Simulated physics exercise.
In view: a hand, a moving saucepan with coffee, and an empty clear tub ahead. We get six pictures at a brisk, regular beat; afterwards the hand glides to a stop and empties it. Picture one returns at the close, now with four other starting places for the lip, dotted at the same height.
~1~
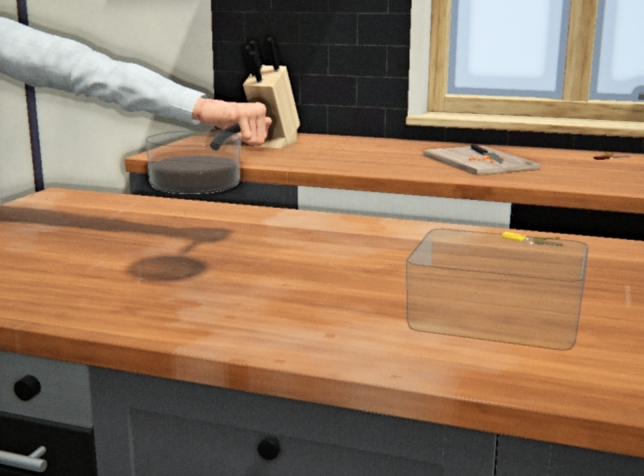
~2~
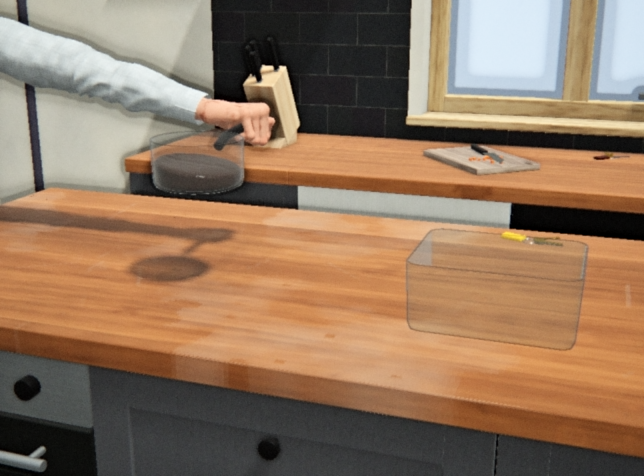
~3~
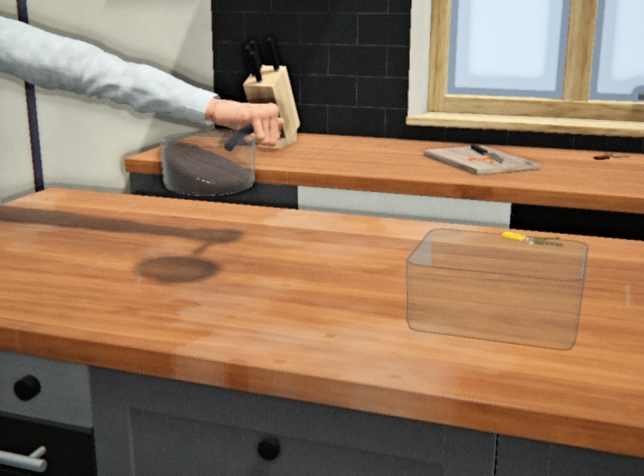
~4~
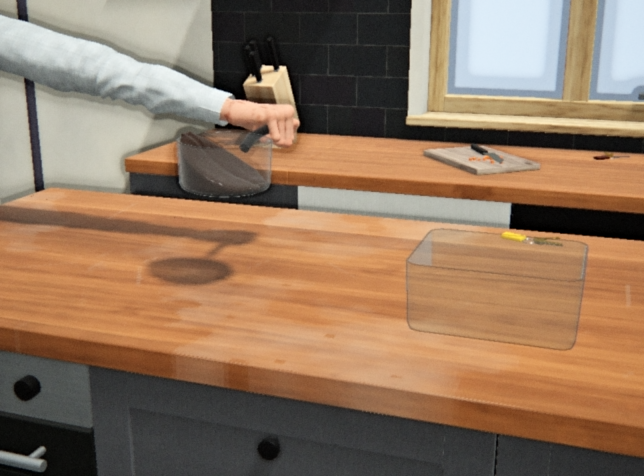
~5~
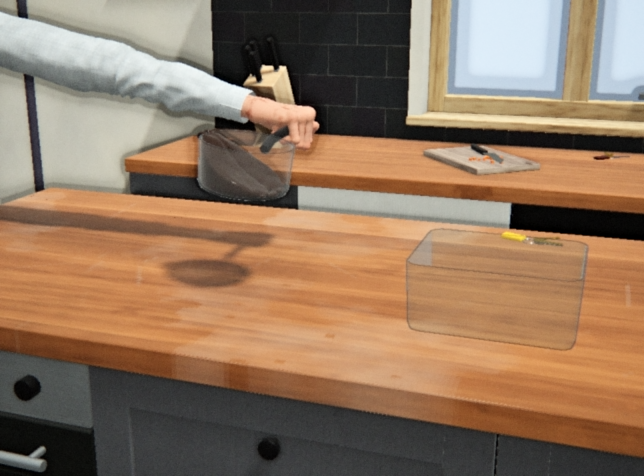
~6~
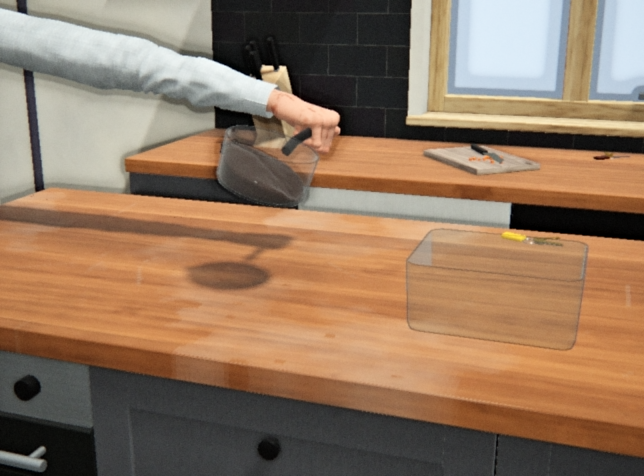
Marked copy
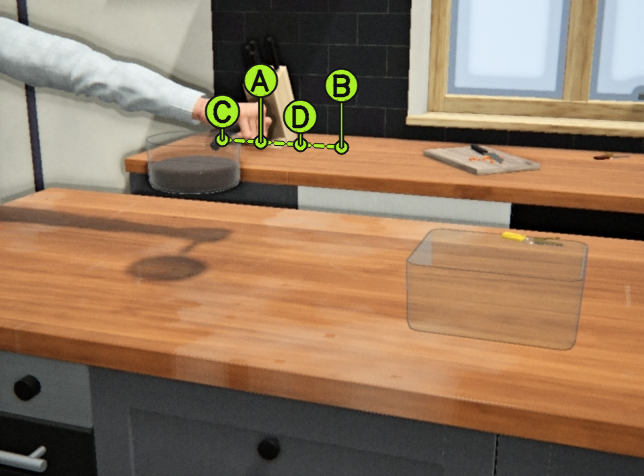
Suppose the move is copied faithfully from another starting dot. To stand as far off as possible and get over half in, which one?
A will do.
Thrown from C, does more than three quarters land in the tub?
No, it does not.
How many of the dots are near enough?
Three of them.
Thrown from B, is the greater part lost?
No, not at all.
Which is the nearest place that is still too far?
Here it is place C.
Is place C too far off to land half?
Yes, that goes wrong.
On the marked copy, A at (260, 142); B at (341, 147); C at (222, 139); D at (300, 144).
For place A, about 63 % lands in the tub, 32 % falls short and 4 % goes beside or beyond.
For place B, about 73 % lands in the tub, 4 % falls short and 23 % goes beside or beyond.
For place C, about 34 % lands in the tub, 62 % falls short and 4 % goes beside or beyond.
For place D, about 78 % lands in the tub, 14 % falls short and 8 % goes beside or beyond.
